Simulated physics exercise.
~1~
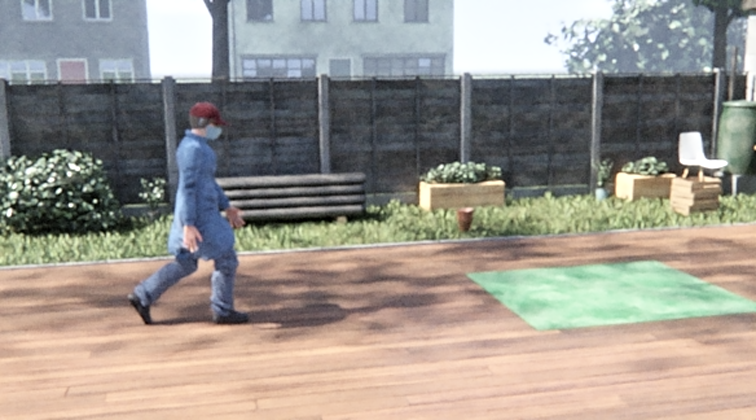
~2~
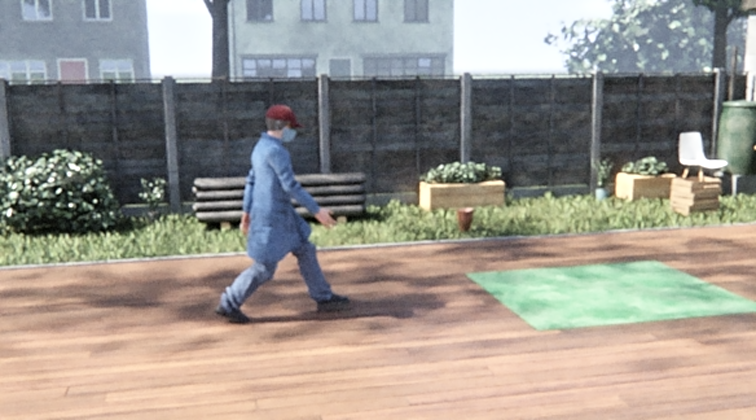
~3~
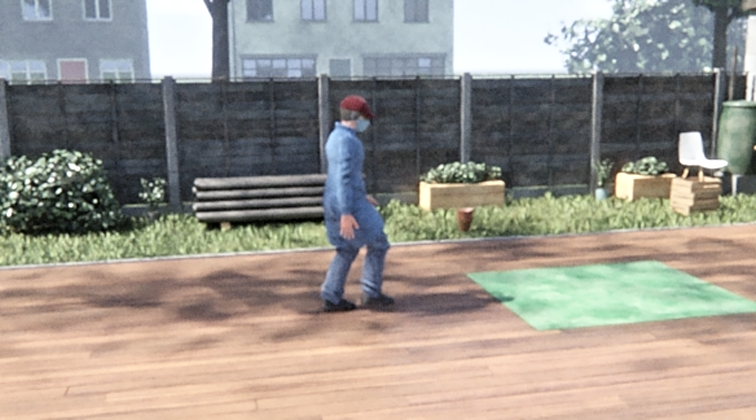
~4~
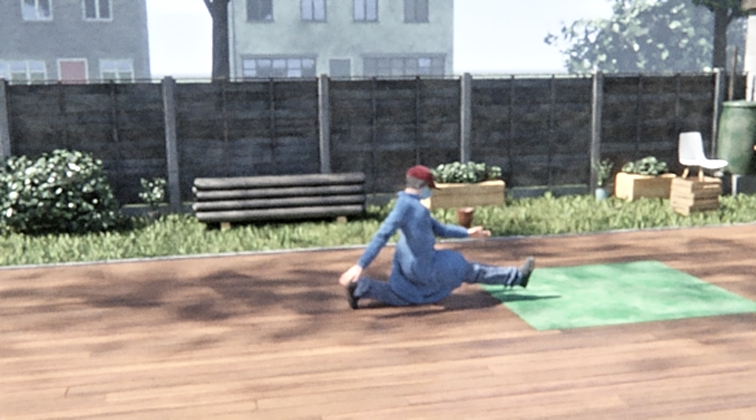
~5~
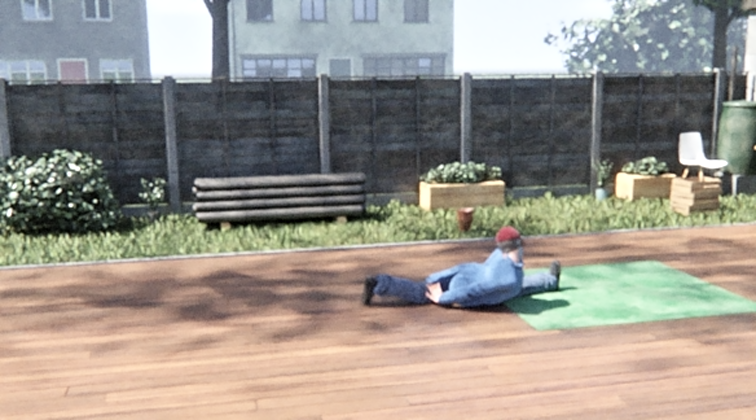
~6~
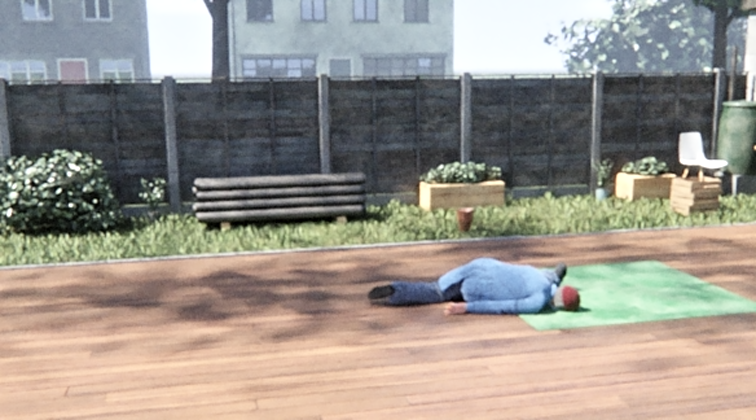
The footage shows a masked person in a red cap and blue coat walking right across a wooden deck toward a green mat, then dropping with one leg stretched forward, folding down and ending lying flat, head over the mat's near edge and hips short of it.
